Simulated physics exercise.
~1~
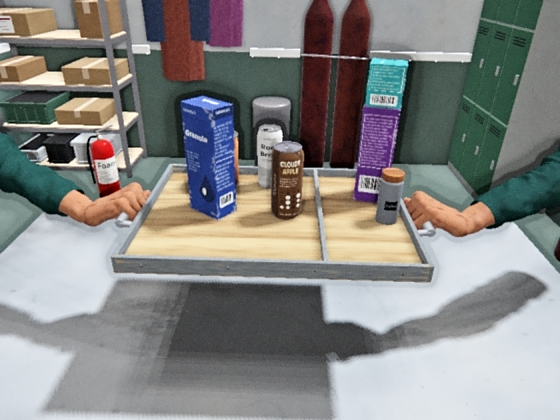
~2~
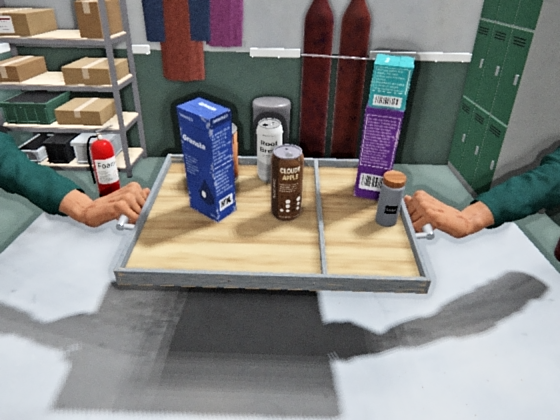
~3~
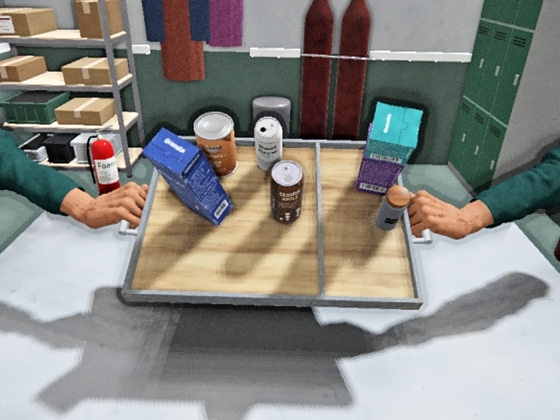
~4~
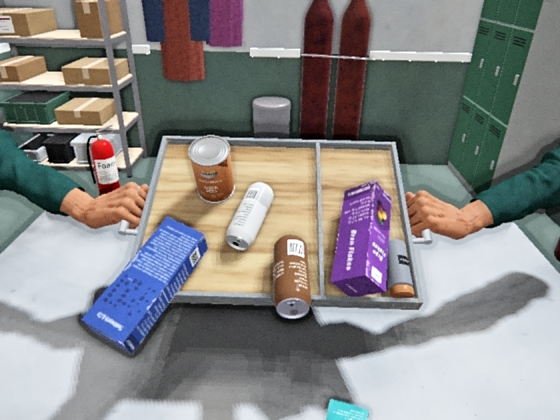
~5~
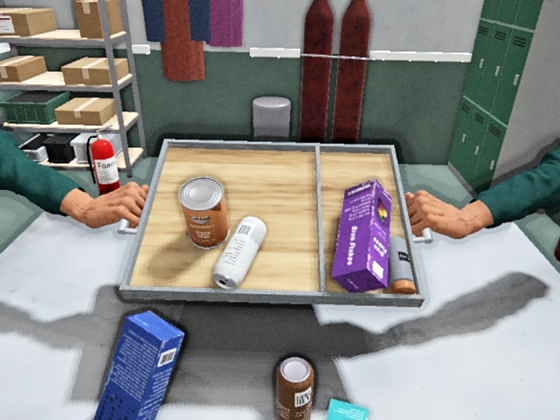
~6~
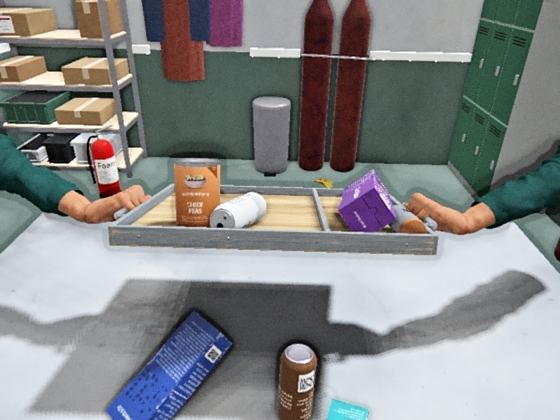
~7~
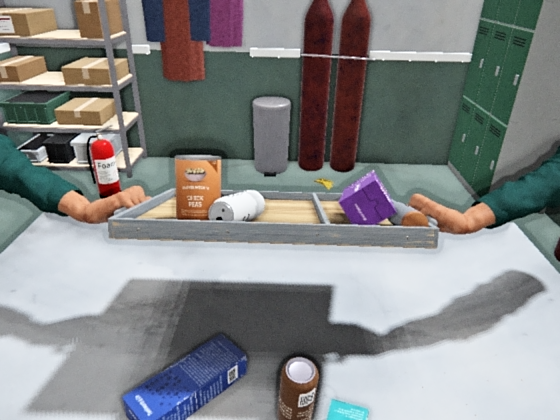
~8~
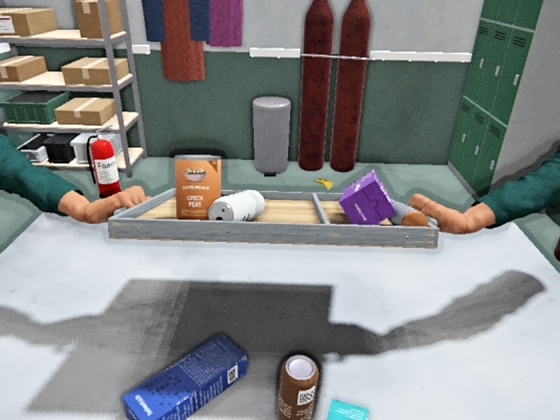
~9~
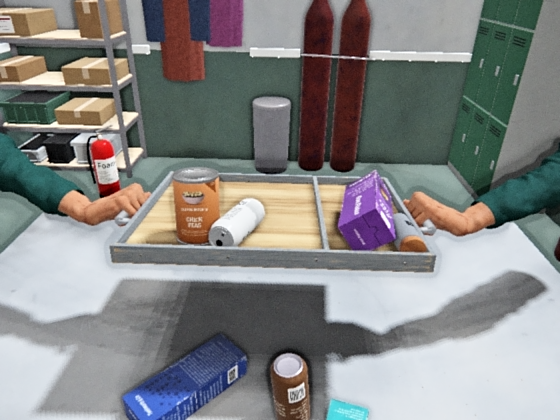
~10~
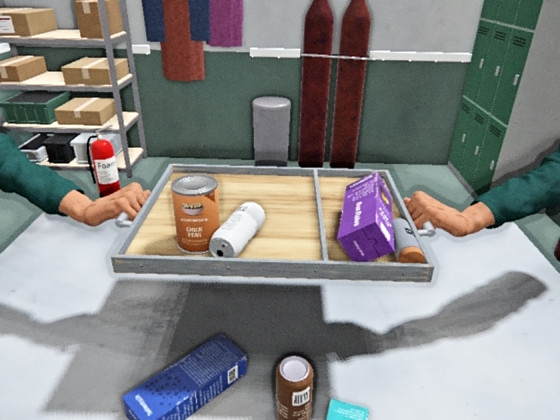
The video shows two hands tilting a tray of cans and cartons toward the viewer, toppling several and spilling a blue carton, brown can and turquoise packet, then tipping it back; the orange tin ends upright beside the fallen white can, purple carton and grey shaker.
